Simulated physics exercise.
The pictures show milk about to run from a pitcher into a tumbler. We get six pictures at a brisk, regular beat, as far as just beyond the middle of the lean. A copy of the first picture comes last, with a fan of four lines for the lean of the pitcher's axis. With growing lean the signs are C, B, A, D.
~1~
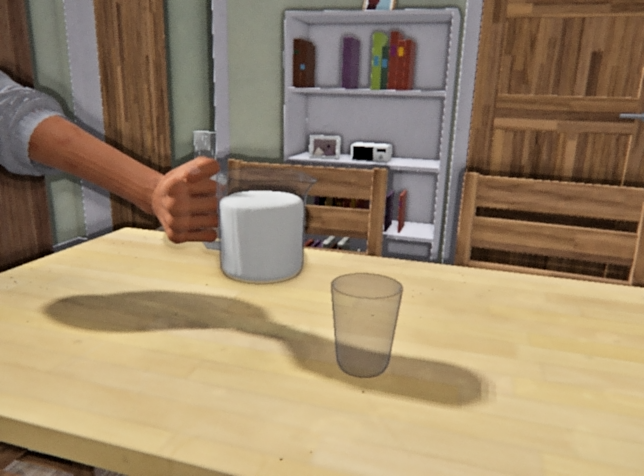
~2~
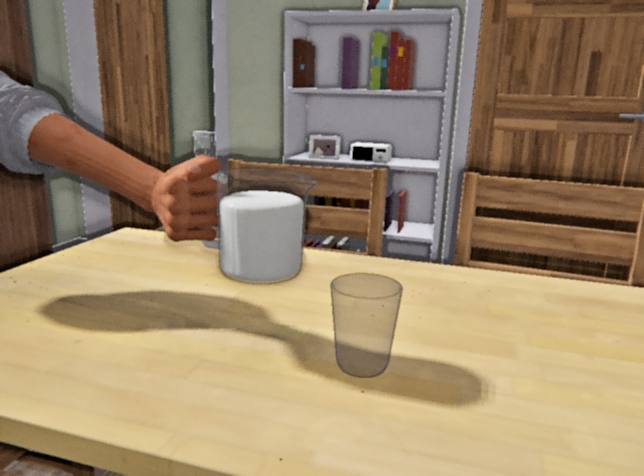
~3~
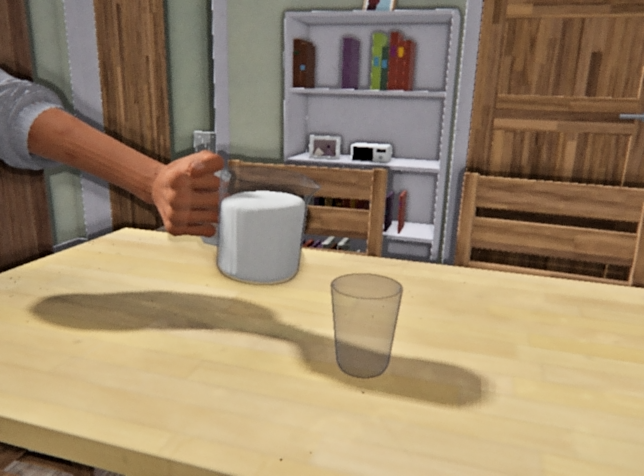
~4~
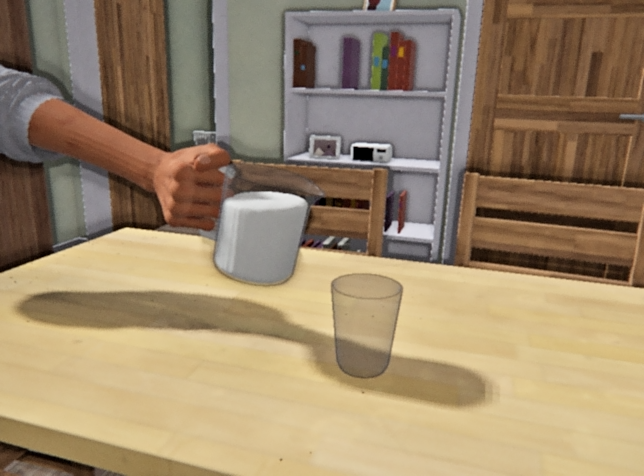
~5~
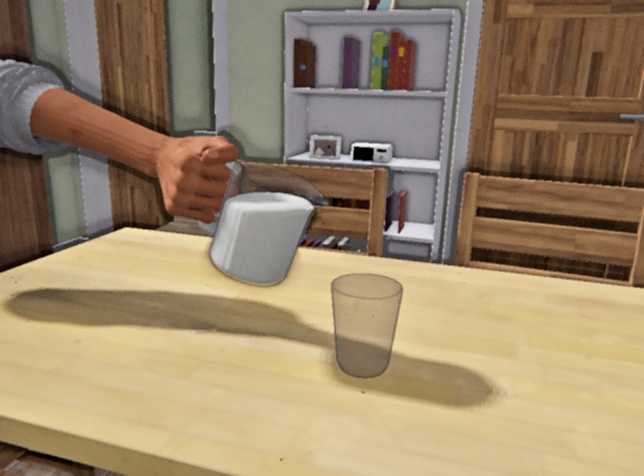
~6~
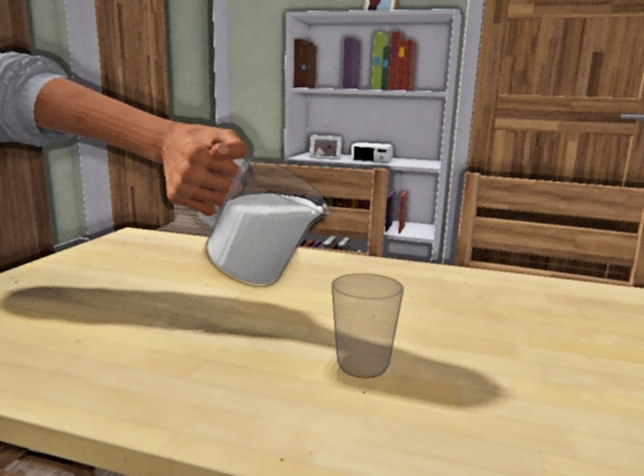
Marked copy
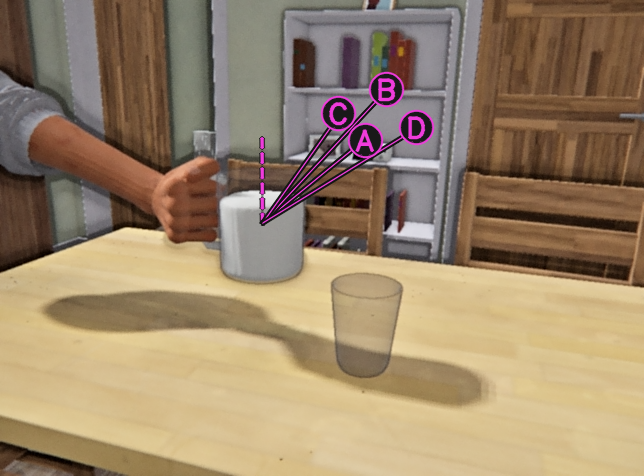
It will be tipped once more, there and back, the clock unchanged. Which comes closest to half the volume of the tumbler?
D is best.
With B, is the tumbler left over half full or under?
Under.
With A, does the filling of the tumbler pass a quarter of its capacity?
Yes.
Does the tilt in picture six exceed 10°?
Yes.
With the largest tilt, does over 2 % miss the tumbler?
No.
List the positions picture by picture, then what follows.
The first picture shows upright, lip at (315, 181); rim of the tumbler round (367, 285); nothing has left yet.
The second picture shows upright, lip at (315, 182); nothing has left yet.
The third picture shows tipped about 6°, lip at (319, 187); nothing has left yet.
The fourth picture shows tipped about 12°, lip at (323, 194); nothing has left yet.
The fifth picture shows tipped about 19°, lip at (327, 204); nothing has left yet.
The sixth picture shows tipped about 27°, lip at (330, 214); nothing has left yet.
In magenta, A at (351, 150); B at (375, 101); C at (330, 128); D at (402, 137).
If A is chosen, the tumbler ends with about 32 % of what it can hold.
If B is chosen, the tumbler ends with about 19 % of what it can hold.
If C is chosen, the tumbler ends with about 8 % of what it can hold.
If D is chosen, the tumbler ends with about 50 % of what it can hold.
